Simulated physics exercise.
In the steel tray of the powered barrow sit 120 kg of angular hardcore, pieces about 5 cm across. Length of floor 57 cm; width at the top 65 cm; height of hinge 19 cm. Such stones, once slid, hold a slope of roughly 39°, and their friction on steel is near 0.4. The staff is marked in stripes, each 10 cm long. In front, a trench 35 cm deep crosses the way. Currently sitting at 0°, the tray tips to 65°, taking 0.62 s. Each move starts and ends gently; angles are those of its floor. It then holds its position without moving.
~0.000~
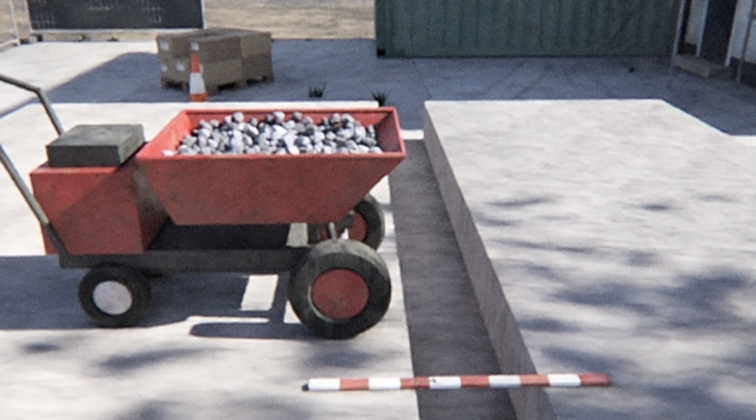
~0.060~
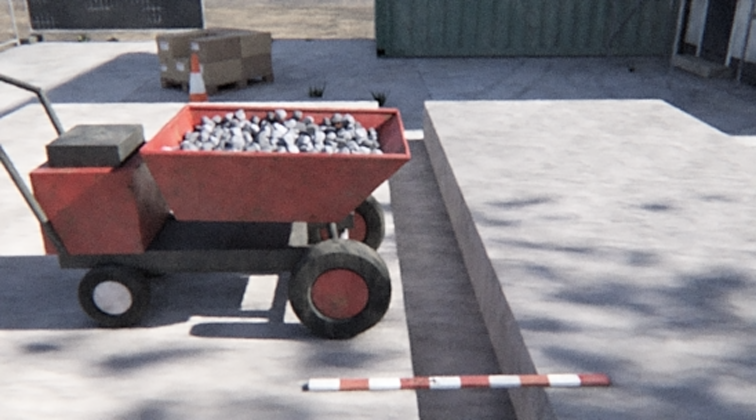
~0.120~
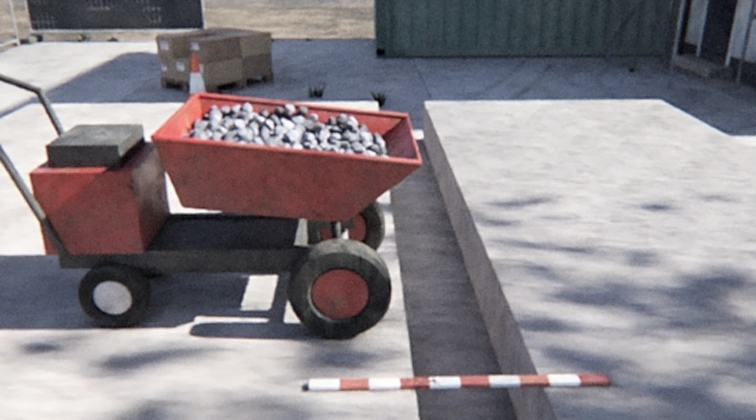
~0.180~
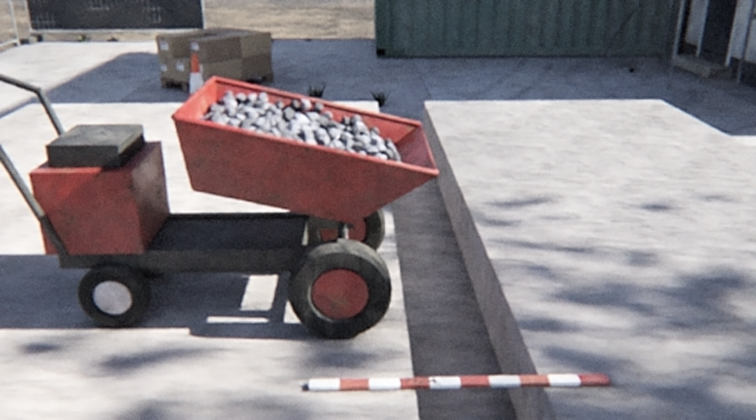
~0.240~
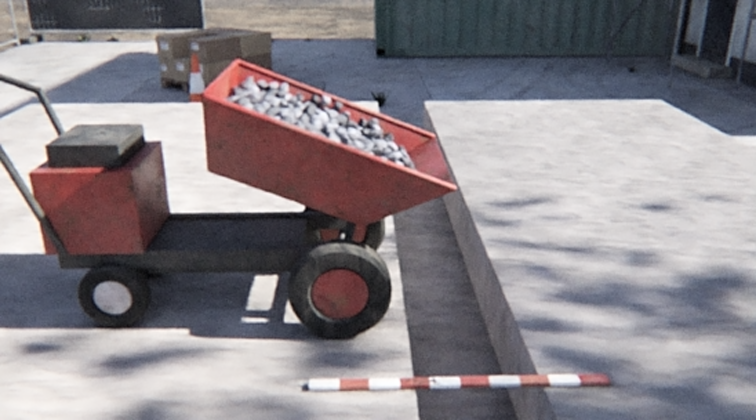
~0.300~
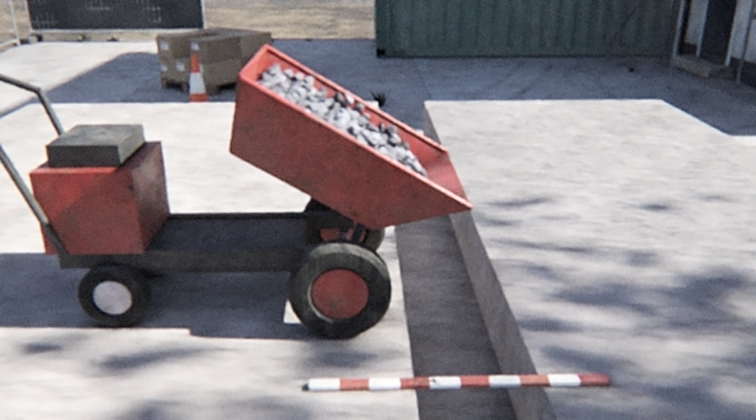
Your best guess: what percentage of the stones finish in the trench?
My guess is about 31 per cent.
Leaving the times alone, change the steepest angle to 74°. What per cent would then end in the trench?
Then about 35 per cent.
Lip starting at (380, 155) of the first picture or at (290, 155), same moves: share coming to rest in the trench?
50 and 90 %.
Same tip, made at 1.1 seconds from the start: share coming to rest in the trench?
50 %.
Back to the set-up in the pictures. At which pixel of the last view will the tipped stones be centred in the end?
The middle should be near (537, 289).
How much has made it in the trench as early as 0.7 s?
Close to 5 per cent at that time.
After 0.5 s the floor is at 54°; 100 % in the tray; the foremost stones are at (467, 228).
After 0.7 s the floor is at 65°; 82 % in the tray, 4 % in the trench, 13 % past the trench; the foremost stones are at (556, 293).
After 1.1 s the floor is at 65°; 32 % in the tray, 10 % in the trench, 59 % past the trench; the foremost stones are at (697, 287).
After 3.0 s the floor is at 65°; 11 % in the tray, 31 % in the trench, 57 % past the trench; the foremost stones are past the picture's edge.
